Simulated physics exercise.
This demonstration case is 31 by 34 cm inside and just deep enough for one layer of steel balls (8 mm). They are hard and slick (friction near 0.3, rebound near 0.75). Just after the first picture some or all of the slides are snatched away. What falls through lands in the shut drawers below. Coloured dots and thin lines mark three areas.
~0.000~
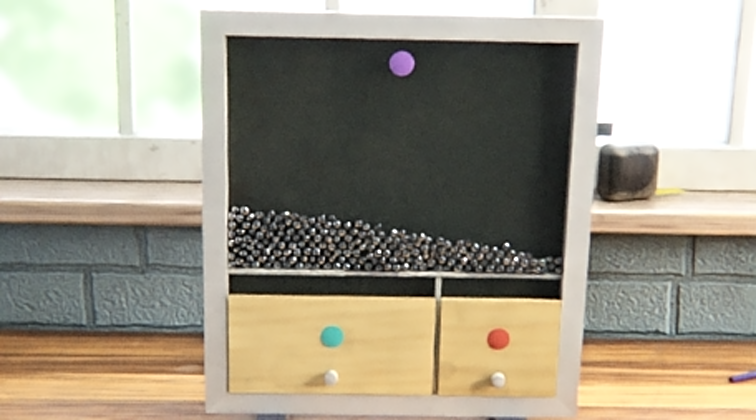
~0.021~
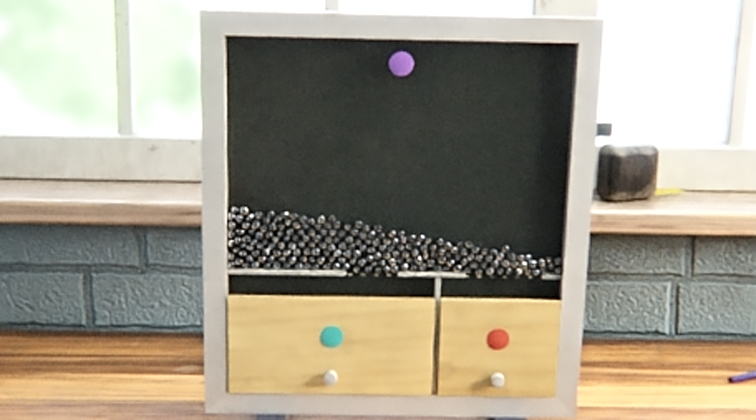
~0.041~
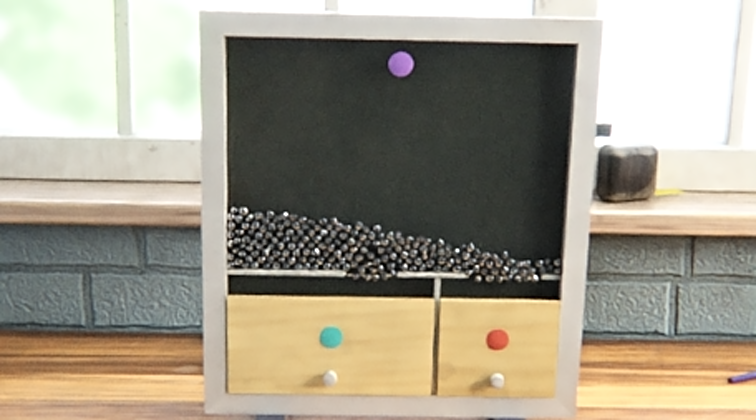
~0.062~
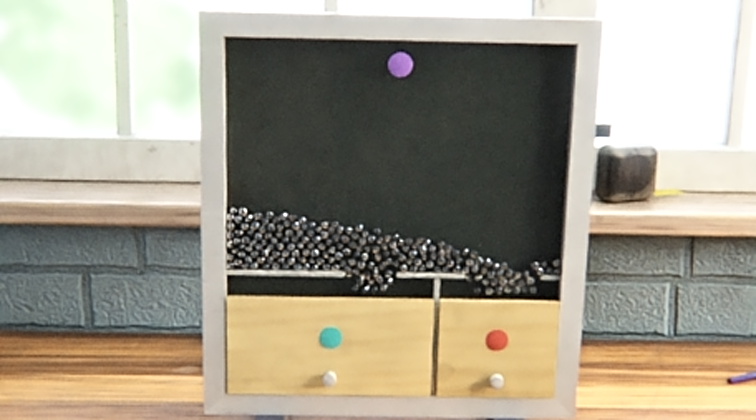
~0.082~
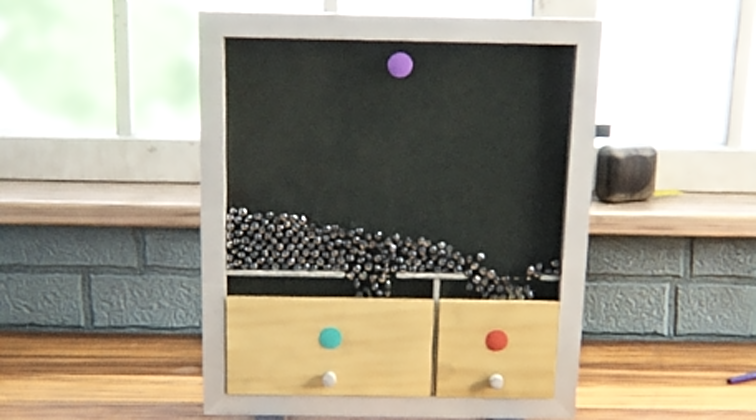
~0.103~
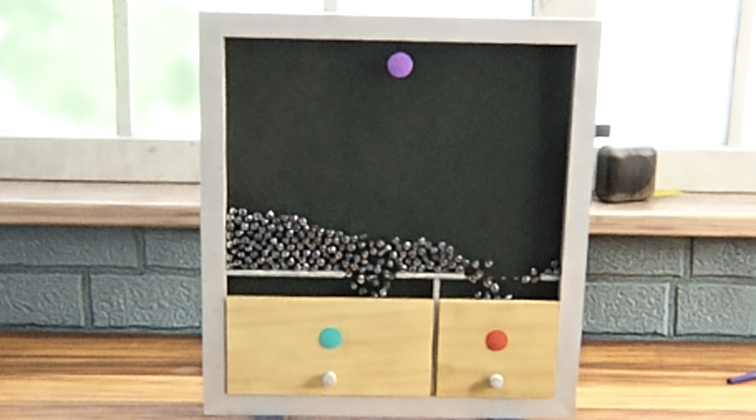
We see a pile of dark, shiny balls, deeper on the left, inside a white-framed case; gaps open in the shelf beneath them, and balls drop through two openings toward the drawers as the right side of the pile thins.
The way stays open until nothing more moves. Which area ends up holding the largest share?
It is turquoise.
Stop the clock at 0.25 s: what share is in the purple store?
About 55 per cent.
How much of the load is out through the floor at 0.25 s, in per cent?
Some 45 per cent.
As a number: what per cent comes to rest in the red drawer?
Roughly 25 per cent.
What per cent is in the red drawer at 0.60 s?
Some 20 per cent.
After 0.25 s, 45 % are out; red 20 %, purple 55 %, turquoise 25 %.
After 0.60 s, 65 % are out; red 20 %, purple 35 %, turquoise 45 %.
After 1.30 s, 80 % are out; red 25 %, purple 20 %, turquoise 55 %.
At rest by 2.1 s, 80 % are out; red 25 %, purple 20 %, turquoise 55 %.
